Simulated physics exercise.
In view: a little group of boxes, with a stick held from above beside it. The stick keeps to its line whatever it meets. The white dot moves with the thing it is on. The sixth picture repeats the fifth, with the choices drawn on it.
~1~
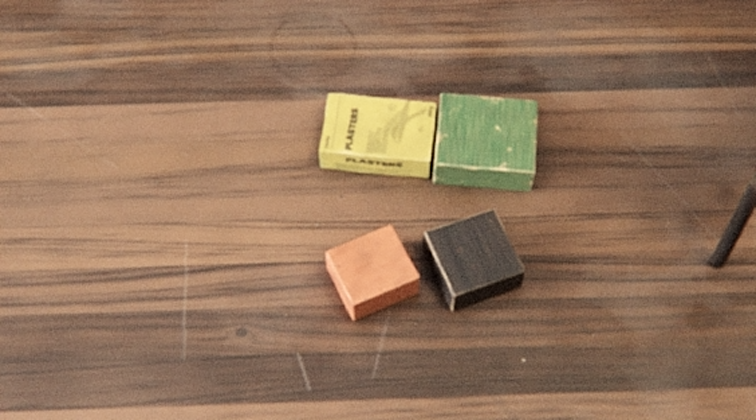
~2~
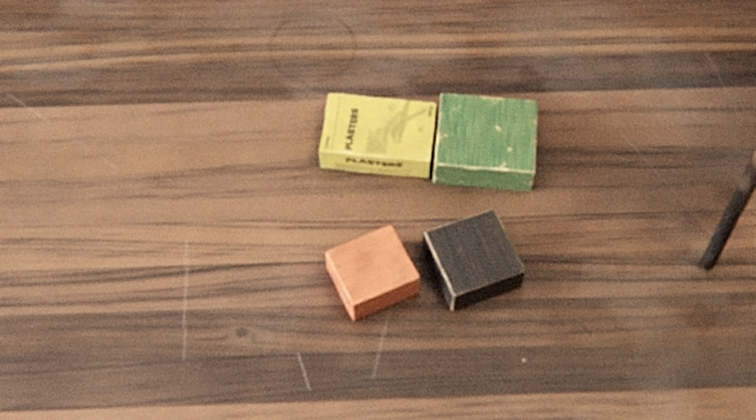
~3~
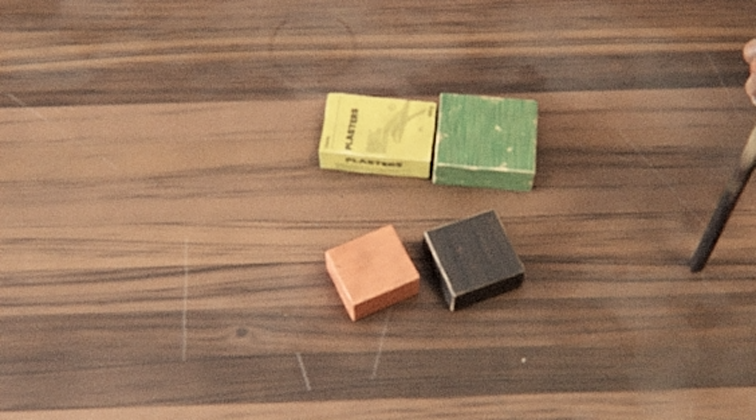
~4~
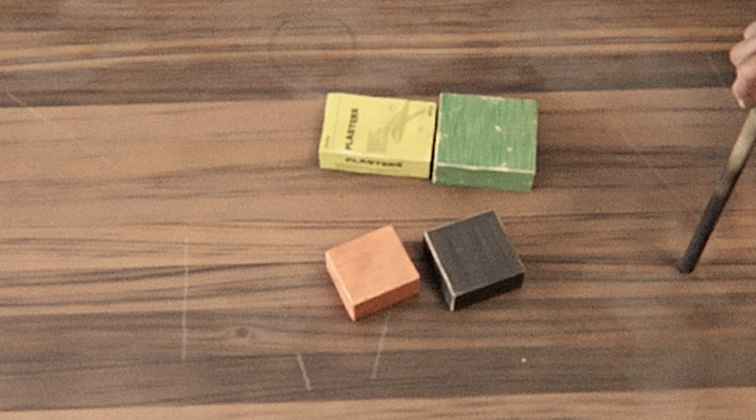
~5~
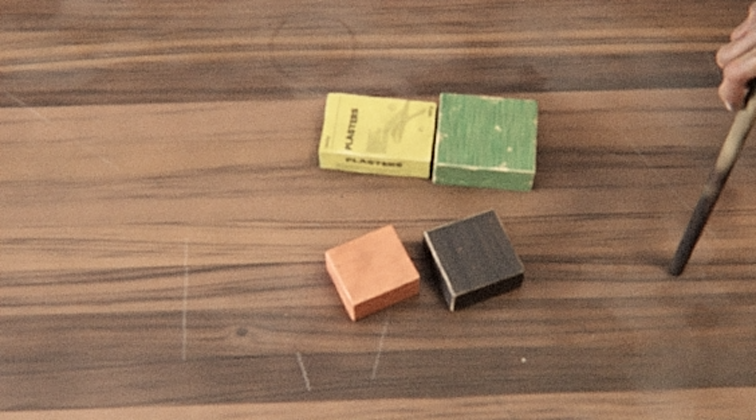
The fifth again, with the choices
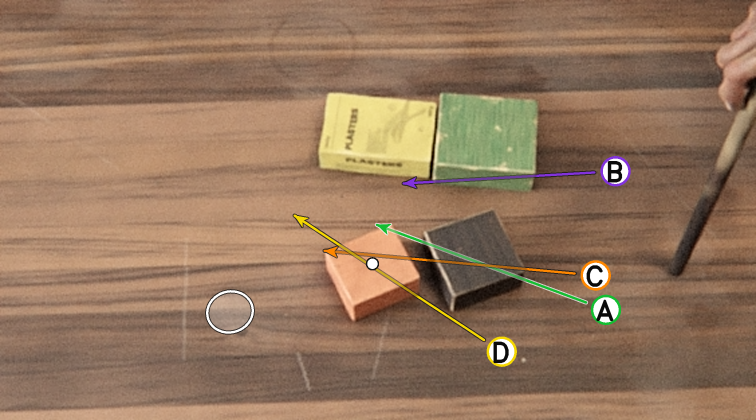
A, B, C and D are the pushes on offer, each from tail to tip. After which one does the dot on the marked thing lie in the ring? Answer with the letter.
The dot ends in the ring with C.
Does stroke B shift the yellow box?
On that stroke, yes.
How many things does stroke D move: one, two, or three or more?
One.
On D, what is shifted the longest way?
It is the orange block.
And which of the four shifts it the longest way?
That is C.
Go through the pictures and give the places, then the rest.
The first picture shows green block (486, 142); black block (474, 260); orange block (373, 272).
The second picture shows orange block (373, 272); yellow box (379, 136).
The third picture shows green block (486, 142); black block (474, 260).
The fourth picture shows orange block (373, 272); yellow box (379, 136).
The fifth picture shows green block (486, 142); black block (474, 260); orange block (373, 272).
On the marked copy, A from (586, 303) to (377, 225); B from (595, 172) to (403, 183); C from (575, 274) to (324, 251); D from (484, 340) to (294, 216); the ring at (230, 312); the white dot at (372, 264).
Taking C. A third of the way, foot of the stick (484, 266); orange block (363, 274); black block (438, 262).
Two thirds of the way, foot of the stick (395, 258); orange block (280, 291); black block (351, 265).
When it is over, foot of the stick (325, 252); orange block (232, 320); black block (293, 275); the dot on the orange block is in the ring.
As for the rest, A leaves the dotted thing at (300, 301); B leaves the dotted thing at (373, 272); D leaves the dotted thing at (265, 234).
